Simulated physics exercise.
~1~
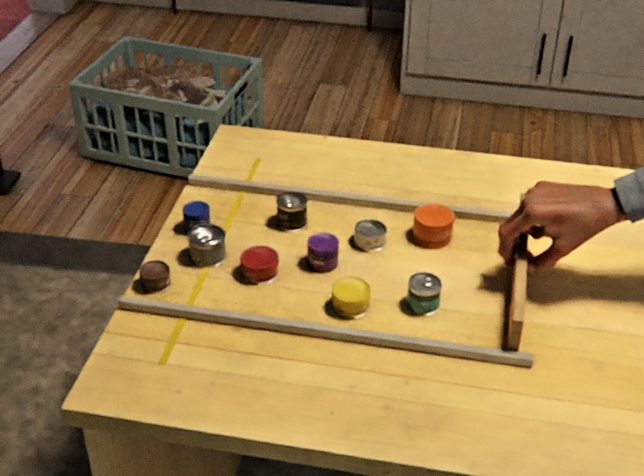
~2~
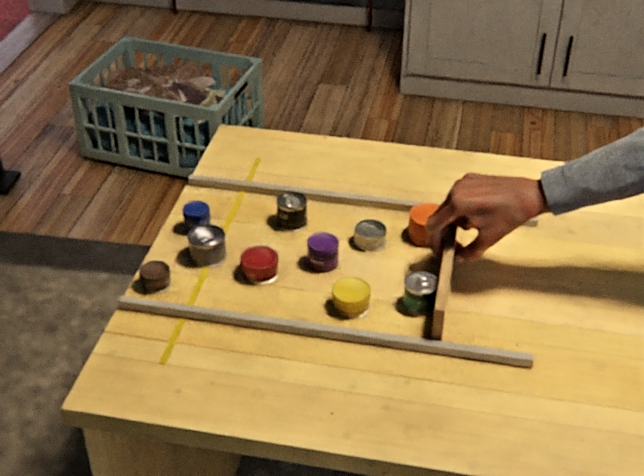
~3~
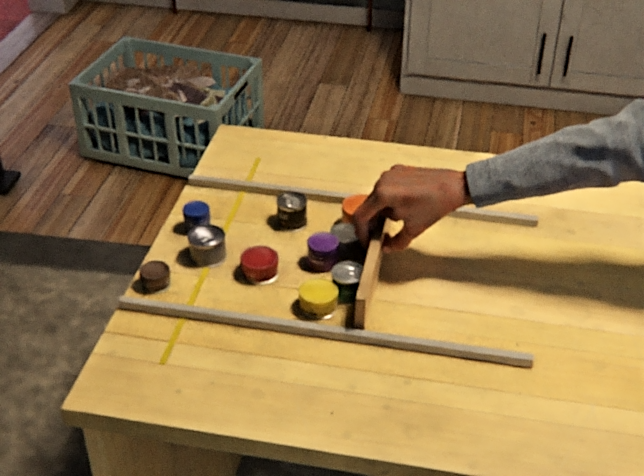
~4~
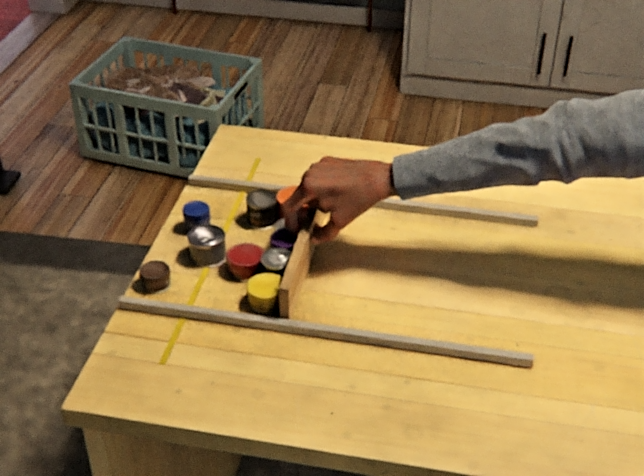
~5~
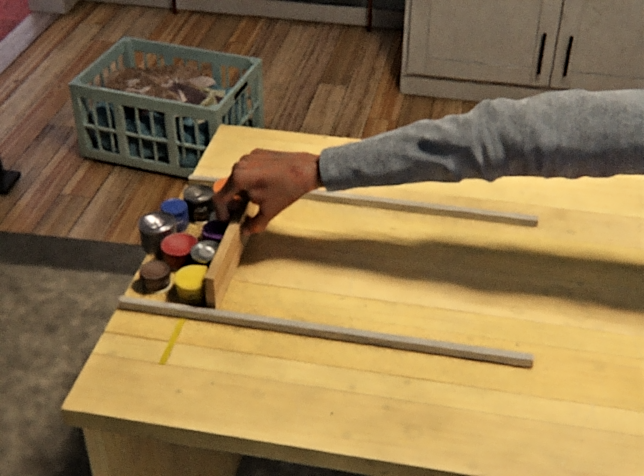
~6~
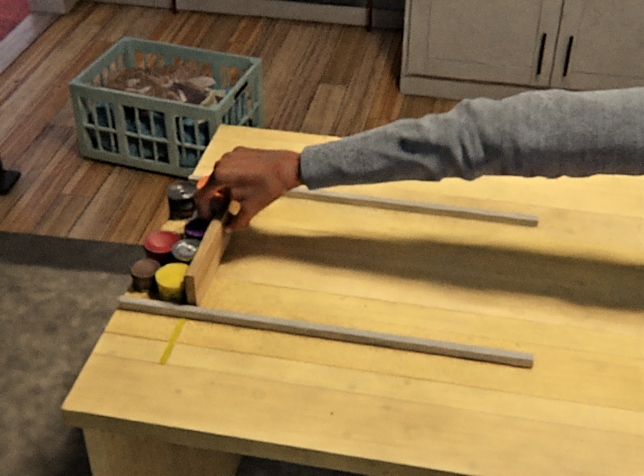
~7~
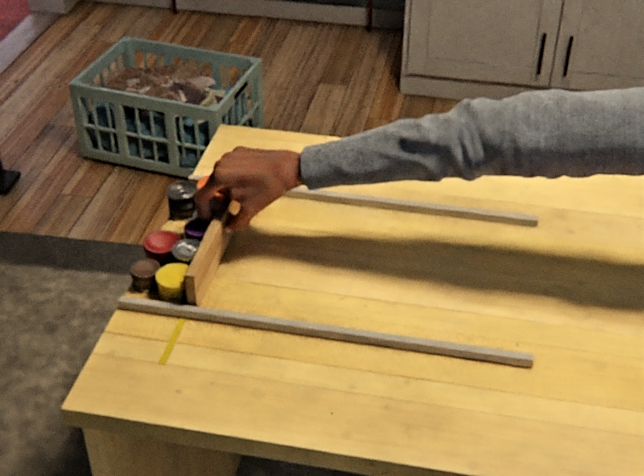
A hand sweeping small paint pots leftward along a table with an upright board, the blue and silver ones disappearing at the end.
